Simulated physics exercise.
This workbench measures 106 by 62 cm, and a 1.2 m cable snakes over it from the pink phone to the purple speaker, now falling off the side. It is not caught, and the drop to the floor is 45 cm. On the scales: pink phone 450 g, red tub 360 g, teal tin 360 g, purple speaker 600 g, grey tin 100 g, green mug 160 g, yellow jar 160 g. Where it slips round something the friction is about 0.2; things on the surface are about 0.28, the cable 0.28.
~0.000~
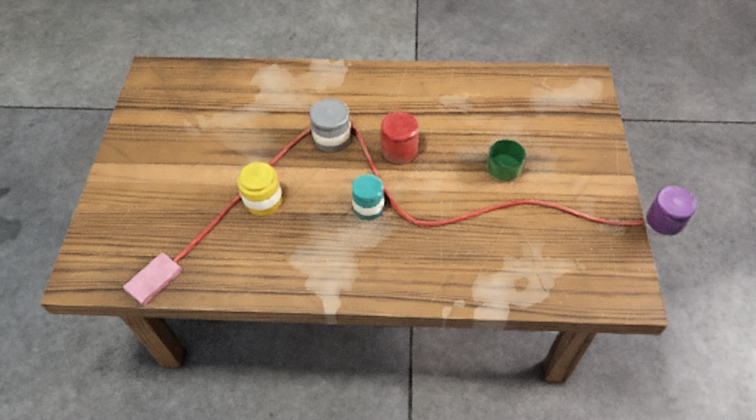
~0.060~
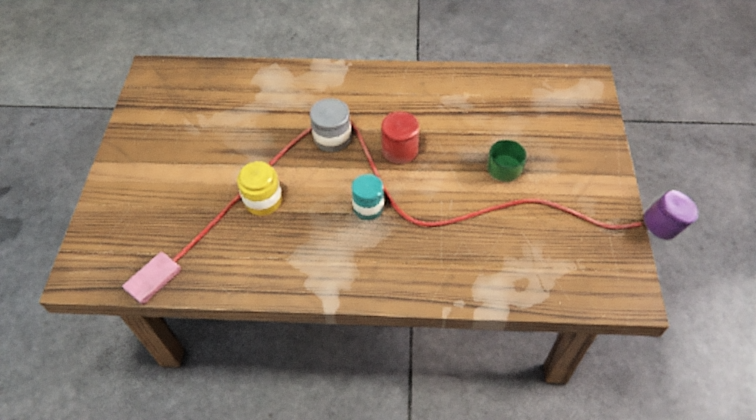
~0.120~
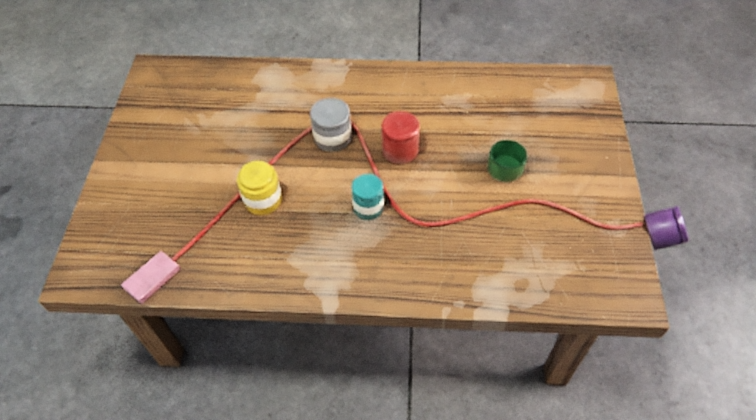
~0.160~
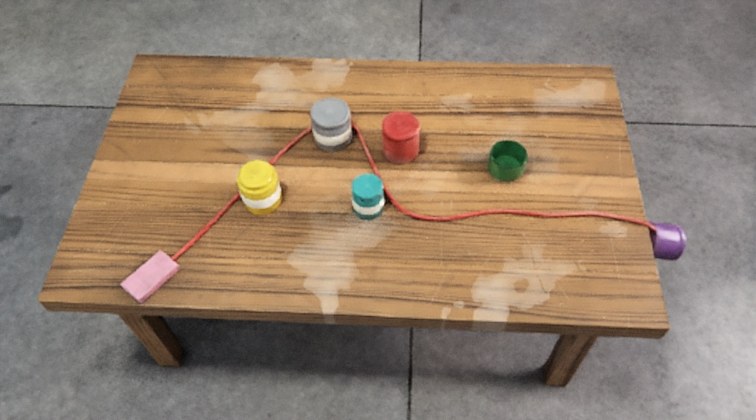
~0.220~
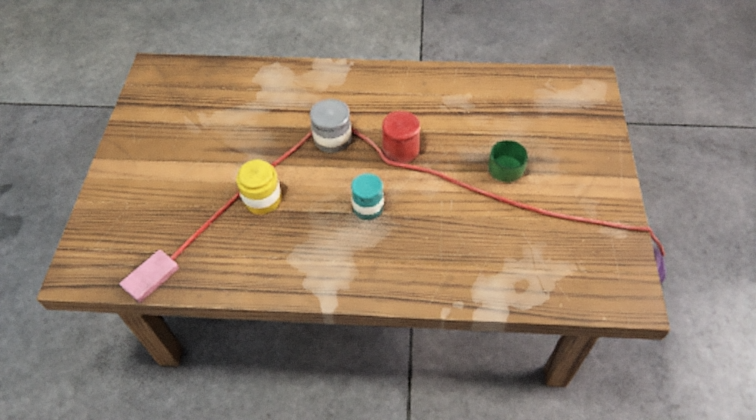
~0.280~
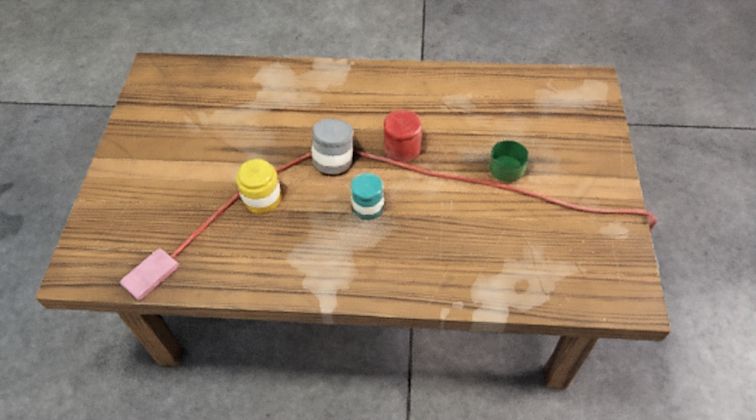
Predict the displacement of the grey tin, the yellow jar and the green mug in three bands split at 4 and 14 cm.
Outcome: Most likely the grey tin ends up in the high range, most likely the yellow jar ends up in the high range, most likely the green mug ends up in the low range.
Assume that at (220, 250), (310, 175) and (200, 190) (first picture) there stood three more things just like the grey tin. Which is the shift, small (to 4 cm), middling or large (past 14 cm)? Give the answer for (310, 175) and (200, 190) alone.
The first ends up with a long displacement, the second with a short displacement.
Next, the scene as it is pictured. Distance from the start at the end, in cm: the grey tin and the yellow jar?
Lab note - grey tin: Off the top; yellow jar: Off the top.
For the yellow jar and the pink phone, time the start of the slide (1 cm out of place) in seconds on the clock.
The yellow jar at 0.34 seconds and the pink phone at 0.36 seconds.
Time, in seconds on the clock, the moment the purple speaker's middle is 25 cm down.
0.30 s.
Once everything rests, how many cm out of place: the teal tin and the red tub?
For the teal tin it's 2 cm, while the red tub comes to 0 cm.
By 0.5 s, the cable's tail end at (229, 230); grey tin 43 cm off its start, yellow jar 23 cm off its start, pink phone 11 cm off its start.
By 0.7 s, the cable's tail end at (242, 223); grey tin over the edge, yellow jar over the edge, pink phone 14 cm off its start.
By 1.0 s, the cable's tail end at (242, 223); grey tin over the edge, yellow jar over the edge, pink phone 14 cm off its start at (214, 226).
By 1.2 s, the cable's tail end at (242, 223); grey tin over the edge, yellow jar over the edge, pink phone 14 cm off its start.
By 2.4 s, the cable's tail end at (242, 223); grey tin over the edge, yellow jar over the edge, green mug 0 cm off its start at (510, 154), pink phone 14 cm off its start at (214, 226).
